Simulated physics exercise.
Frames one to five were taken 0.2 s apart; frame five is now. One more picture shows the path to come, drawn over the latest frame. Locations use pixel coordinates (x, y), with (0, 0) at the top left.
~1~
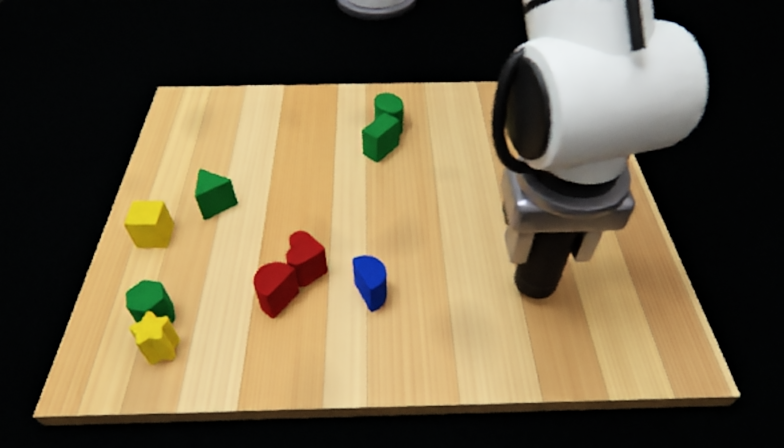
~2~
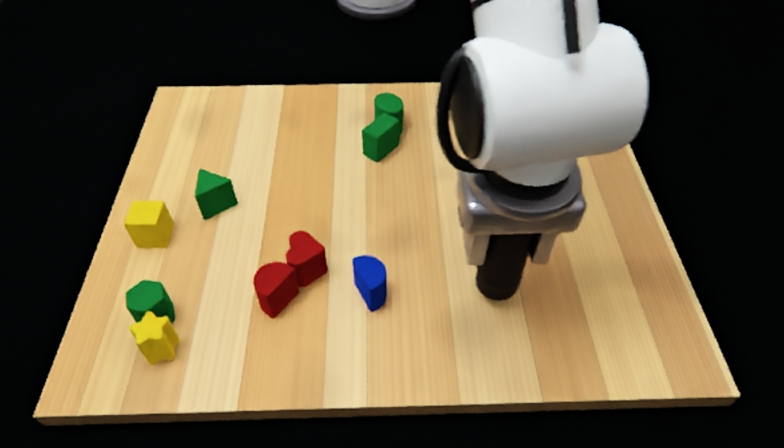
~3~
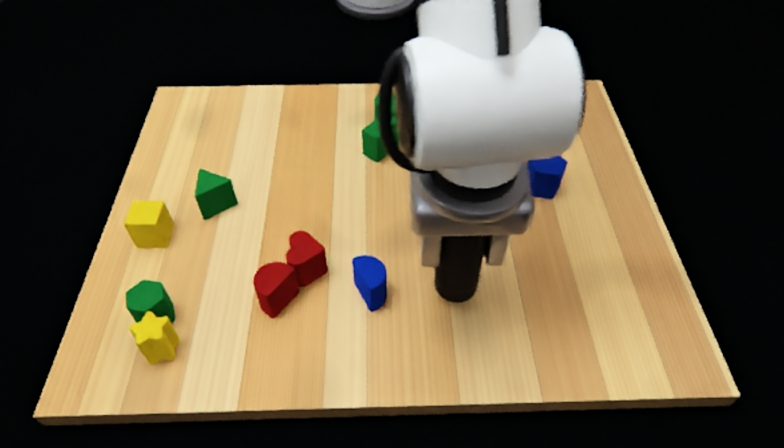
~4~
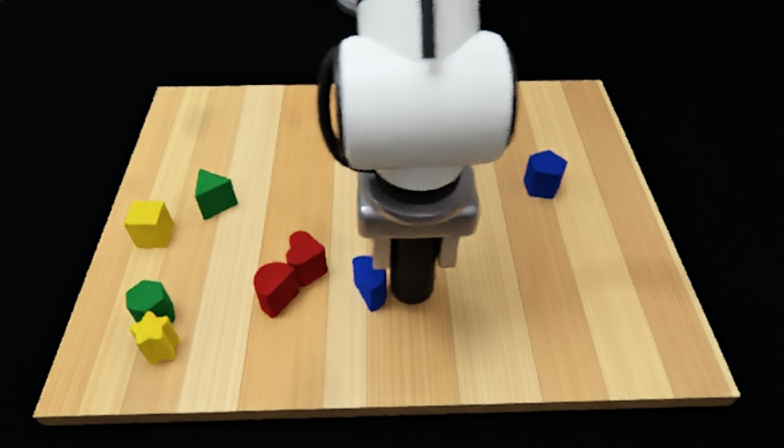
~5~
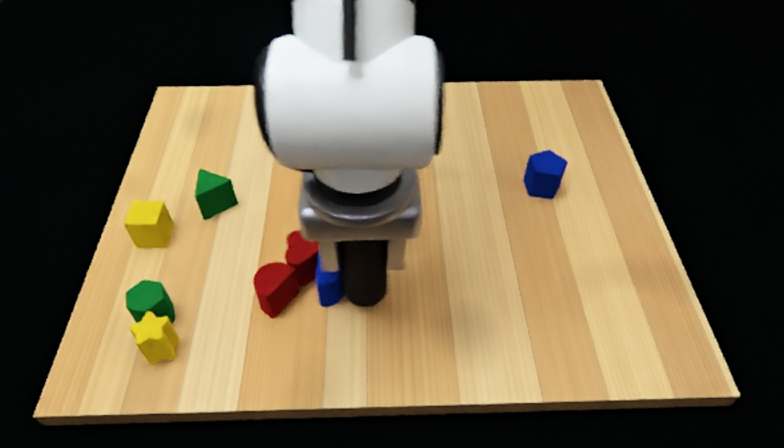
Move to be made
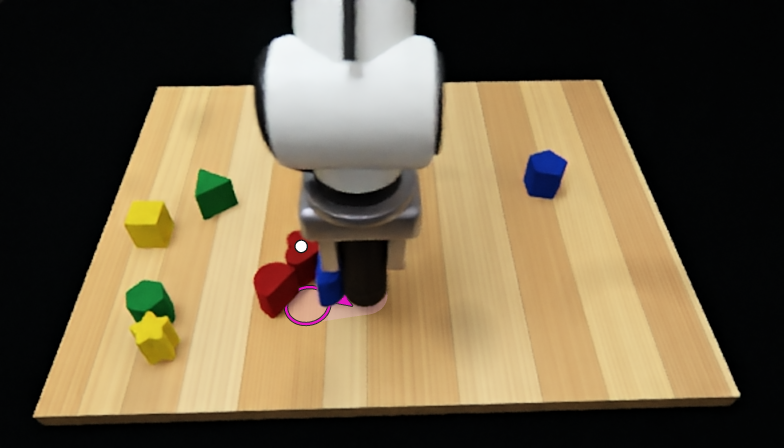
At the start, a white robot arm holds a dark rod over a wooden board scattered with red, green, yellow and blue blocks. The arm slides the rod steadily left, uncovering a blue block behind it, then pushes the blue D-shaped block left, up close to the two red blocks.
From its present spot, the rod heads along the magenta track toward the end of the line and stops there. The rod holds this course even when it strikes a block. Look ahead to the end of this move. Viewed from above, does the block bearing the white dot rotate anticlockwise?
My answer is no.
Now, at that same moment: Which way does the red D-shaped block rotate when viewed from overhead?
It twists against the clock when seen from above.
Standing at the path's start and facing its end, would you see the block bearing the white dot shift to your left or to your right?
Answer: Right.
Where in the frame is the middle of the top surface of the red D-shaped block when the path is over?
It is going to be at (249, 272).
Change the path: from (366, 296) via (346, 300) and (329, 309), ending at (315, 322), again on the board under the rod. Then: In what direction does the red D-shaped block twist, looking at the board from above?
Top view: Counterclockwise.
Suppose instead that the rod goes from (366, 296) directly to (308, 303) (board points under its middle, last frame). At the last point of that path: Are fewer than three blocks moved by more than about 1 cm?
I expect not.
The drawn path runs straight from (366, 296) to (308, 305); the dot is on the red heart block.
What follows on the original path. Halfway along, rod at (336, 294); red D-shaped block at (264, 274), turned 25° anticlockwise; red heart block at (294, 241); blue D-shaped block at (303, 262), turned 45° clockwise.
At the end, rod at (306, 299); red D-shaped block at (249, 272), turned 75° anticlockwise; red heart block at (286, 237), turned 25° clockwise; blue D-shaped block at (279, 260), turned 80° clockwise.
